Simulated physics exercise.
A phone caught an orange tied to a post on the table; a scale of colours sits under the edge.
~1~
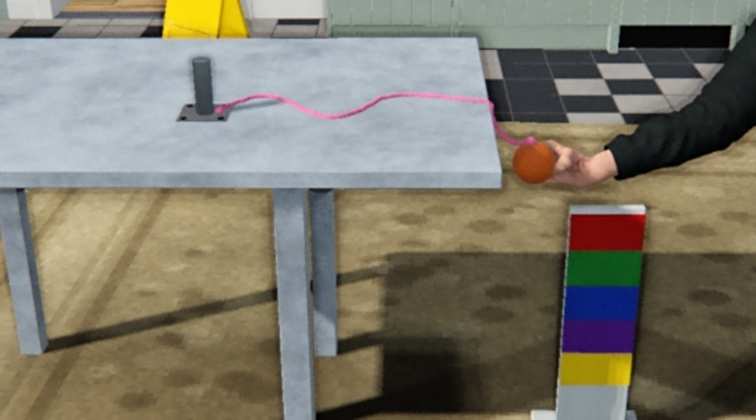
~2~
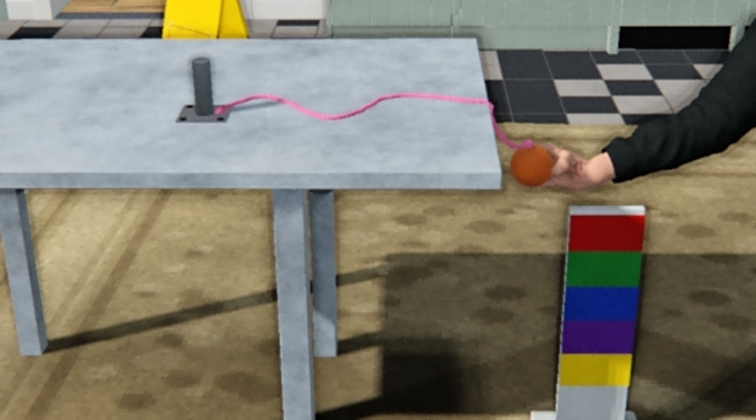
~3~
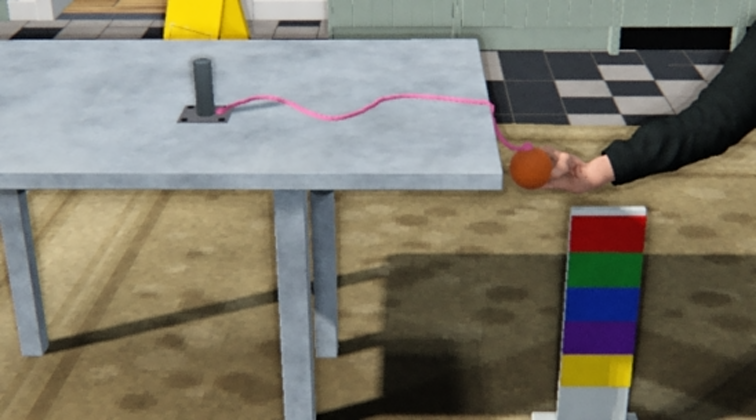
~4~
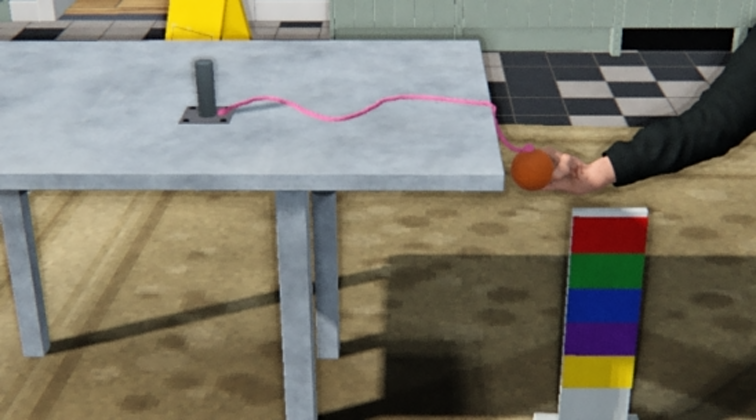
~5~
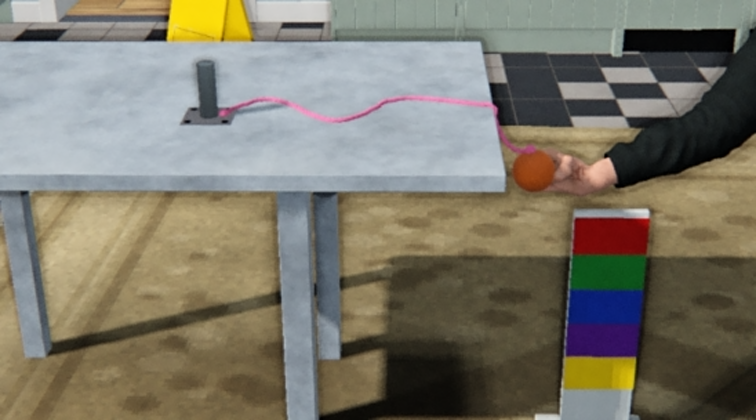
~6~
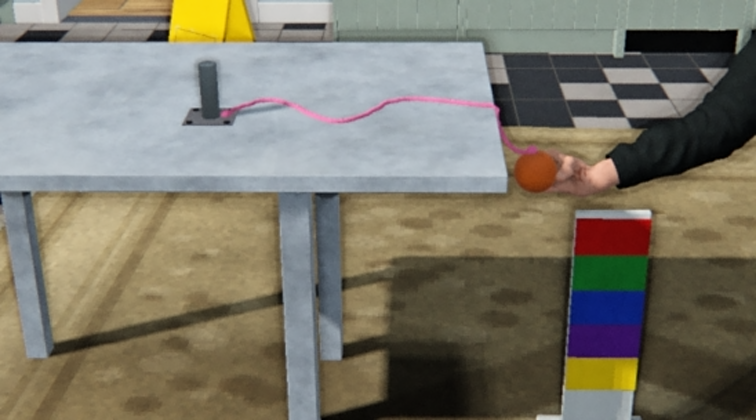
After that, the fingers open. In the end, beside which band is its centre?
Beside green.
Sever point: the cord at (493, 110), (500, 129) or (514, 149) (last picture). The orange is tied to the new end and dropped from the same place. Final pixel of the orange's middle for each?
The three tries give approximately (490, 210), (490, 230) and (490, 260).
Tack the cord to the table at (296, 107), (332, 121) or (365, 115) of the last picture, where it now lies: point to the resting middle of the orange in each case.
(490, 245), (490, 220), (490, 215).
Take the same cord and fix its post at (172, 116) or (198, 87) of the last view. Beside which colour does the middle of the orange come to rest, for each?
In turn, red and then red.
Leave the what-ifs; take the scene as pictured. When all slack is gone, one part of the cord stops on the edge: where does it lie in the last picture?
It sits at about (415, 99).
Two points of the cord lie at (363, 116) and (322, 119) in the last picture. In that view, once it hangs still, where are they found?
The first lands at (421, 110), while the second lands at (372, 112).
Soon after, orange near (524, 268); level with green.
Then, orange near (458, 269); level with green.
Further on, orange near (493, 272); level with green.
At rest, orange near (496, 271); level with green. Its middle rests at the green band.
